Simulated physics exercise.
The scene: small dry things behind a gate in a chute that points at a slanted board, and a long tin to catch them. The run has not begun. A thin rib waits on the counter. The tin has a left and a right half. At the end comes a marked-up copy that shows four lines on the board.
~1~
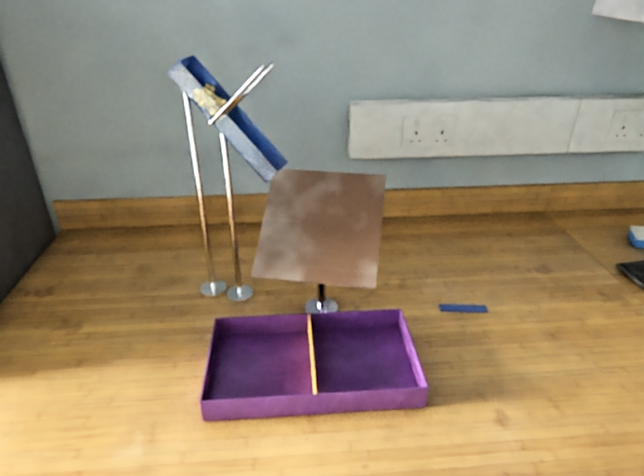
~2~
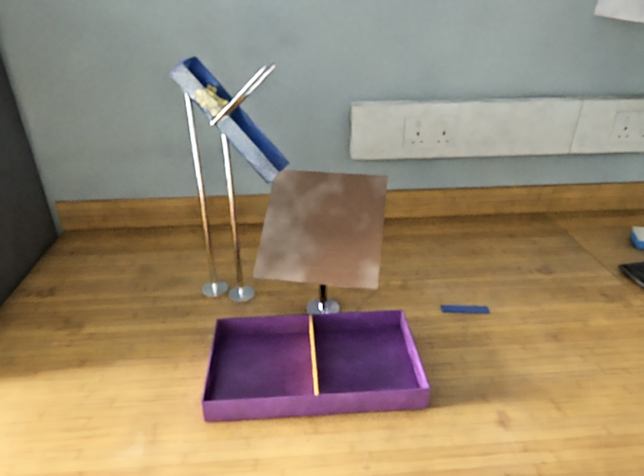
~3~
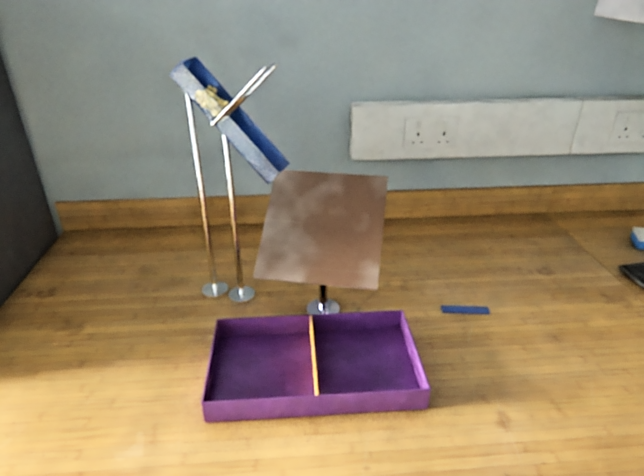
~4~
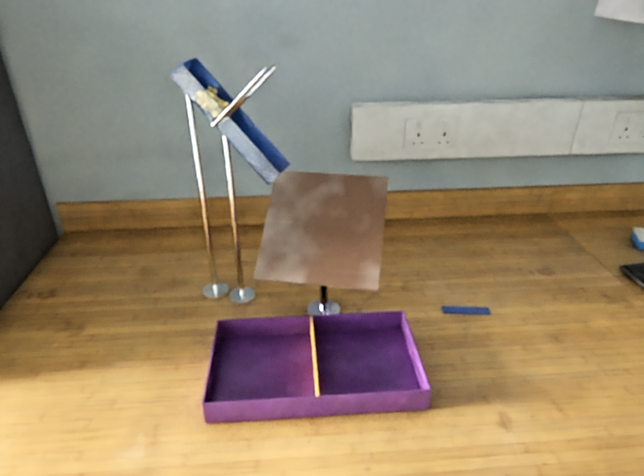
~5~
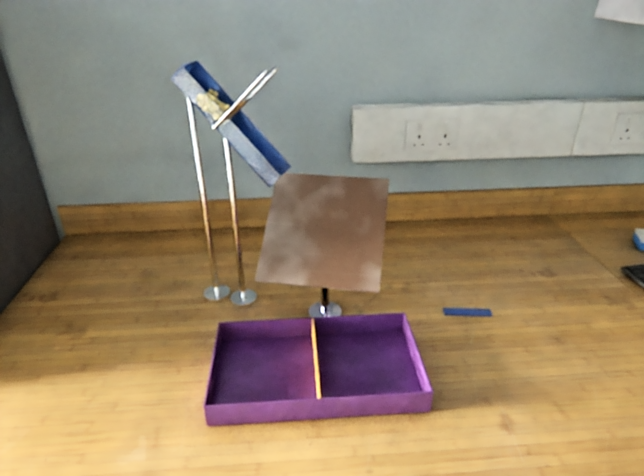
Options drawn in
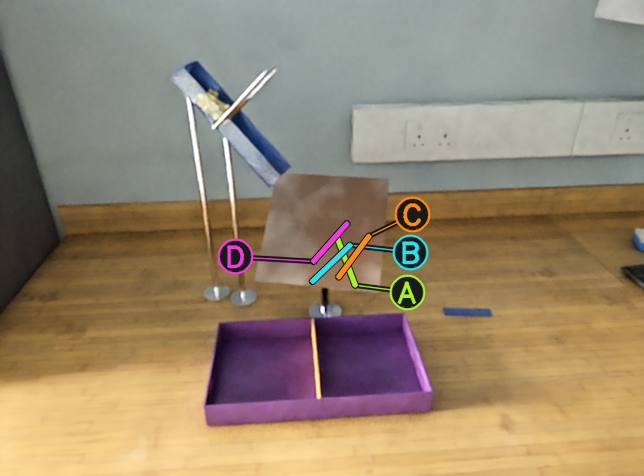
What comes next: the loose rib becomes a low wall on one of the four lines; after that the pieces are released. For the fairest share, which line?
Go for C.
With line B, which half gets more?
Left.
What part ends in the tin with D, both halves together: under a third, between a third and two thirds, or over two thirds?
It is over two thirds.
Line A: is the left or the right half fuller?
Right.
On the marked copy, line A from (337, 238) to (355, 285); line B from (350, 245) to (312, 281); line C from (369, 236) to (338, 277); line D from (346, 223) to (313, 261).
For line A, of what is caught, a small share in the left half, the bulk in the right.
For line B, of what is caught, all but a few in the left half, a small share in the right.
For line C, of what is caught, close to two thirds in the left half, close to a third in the right.
For line D, of what is caught, the whole lot in the left half, none at all in the right.
